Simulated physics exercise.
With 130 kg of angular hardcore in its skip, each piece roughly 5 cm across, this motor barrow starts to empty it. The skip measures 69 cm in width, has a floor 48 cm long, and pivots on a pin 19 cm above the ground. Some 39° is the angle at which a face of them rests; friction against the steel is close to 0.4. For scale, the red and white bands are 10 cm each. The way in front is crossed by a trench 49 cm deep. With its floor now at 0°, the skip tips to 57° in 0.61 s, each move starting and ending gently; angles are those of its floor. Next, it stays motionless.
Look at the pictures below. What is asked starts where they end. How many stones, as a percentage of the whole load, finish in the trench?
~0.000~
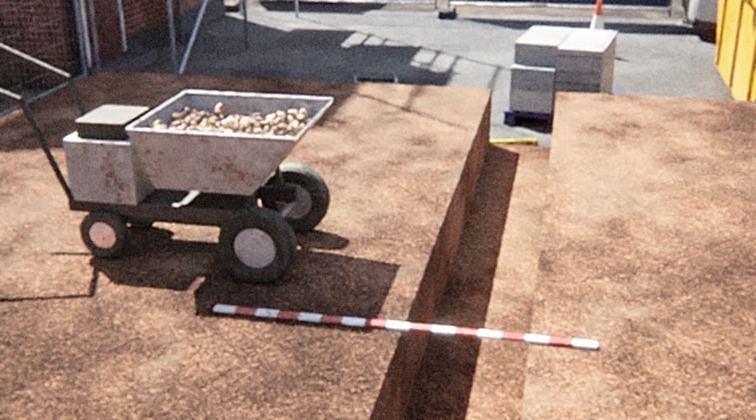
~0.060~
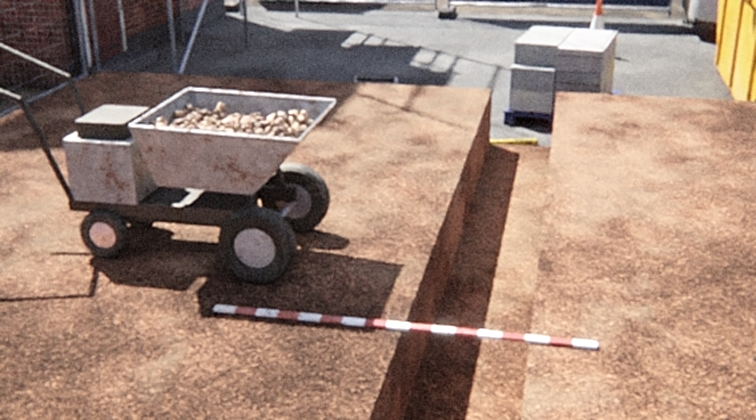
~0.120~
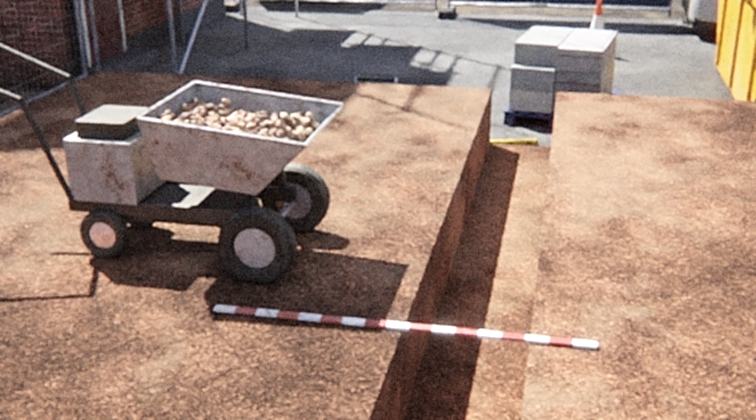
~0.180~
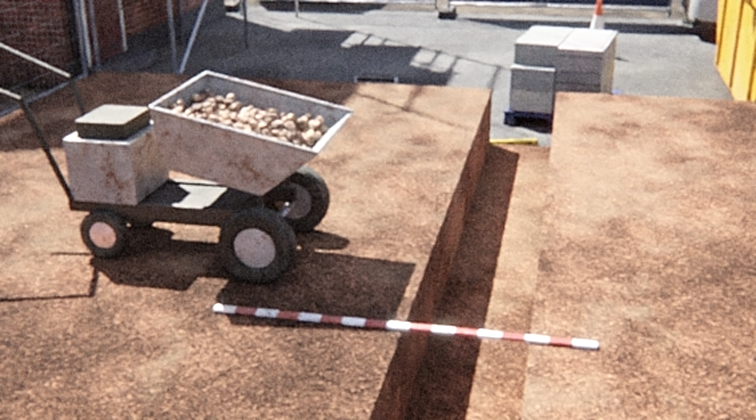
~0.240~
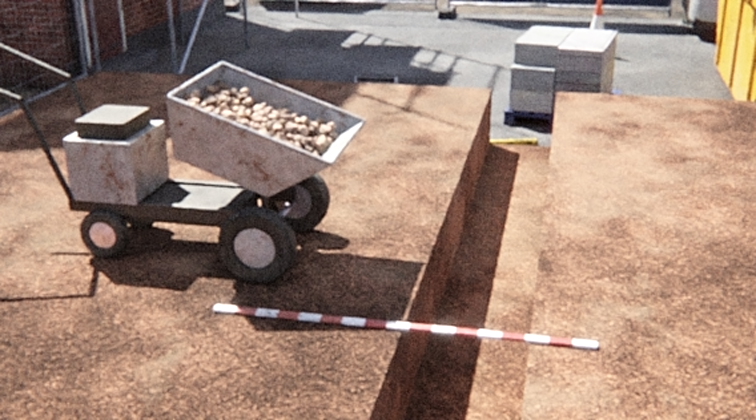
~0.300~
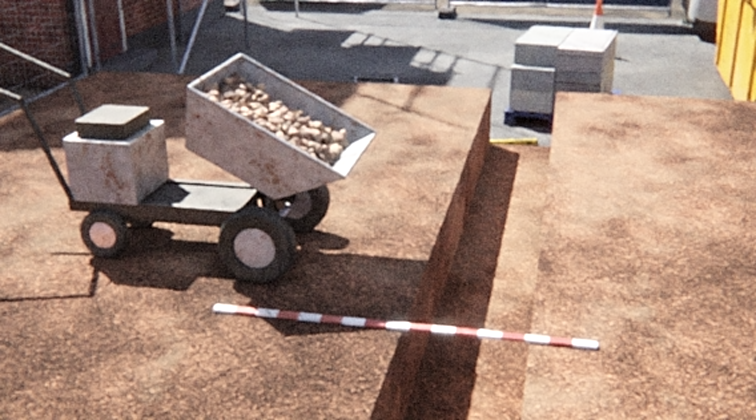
Roughly 31 per cent of the load ends up in the trench.
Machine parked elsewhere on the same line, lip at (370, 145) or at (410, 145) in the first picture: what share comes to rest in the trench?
Around 35% for the first place and 20% for the second.
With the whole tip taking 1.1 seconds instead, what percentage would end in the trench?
It would be near 15 per cent.
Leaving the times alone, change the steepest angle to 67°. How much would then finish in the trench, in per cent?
It would come to about 60 percent.
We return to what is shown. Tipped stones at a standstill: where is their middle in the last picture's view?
Resting centre: About (479, 357).
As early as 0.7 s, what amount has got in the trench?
Some 0 per cent.
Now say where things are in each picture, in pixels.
In the first frame, the skip is at 0°, its lip at (294, 140); the top of the load is at (269, 118).
In the second frame, the skip is at 2°, its lip at (297, 141); the top of the load is at (240, 116); the stones move at 0.3 m/s on average.
In the third frame, the skip is at 6°, its lip at (306, 146); the top of the load is at (200, 107); the stones move at 0.7 m/s on average.
The fourth frame shows lip at (318, 153), floor tilted 12°, highest stones at (206, 101); the stones move at 1.0 m/s on average.
The fifth frame shows lip at (332, 164), floor tilted 20°, highest stones at (215, 93); the stones move at 1.1 m/s on average.
The sixth frame shows lip at (345, 178), floor tilted 28°, highest stones at (230, 84); the stones move at 1.2 m/s on average.
After 0.5 s the floor is at 48°; 100 % in the skip; the foremost stones are at (359, 187).
After 0.7 s the floor is at 57°; 95 % in the skip, 5 % short of the trench; the foremost stones are at (417, 234).
After 1.1 s the floor is at 57°; 68 % in the skip, 8 % short of the trench, 24 % in the trench; the foremost stones are at (522, 376).
After 3.0 s the floor is at 57°; 61 % in the skip, 8 % short of the trench, 31 % in the trench; the foremost stones are at (528, 349).
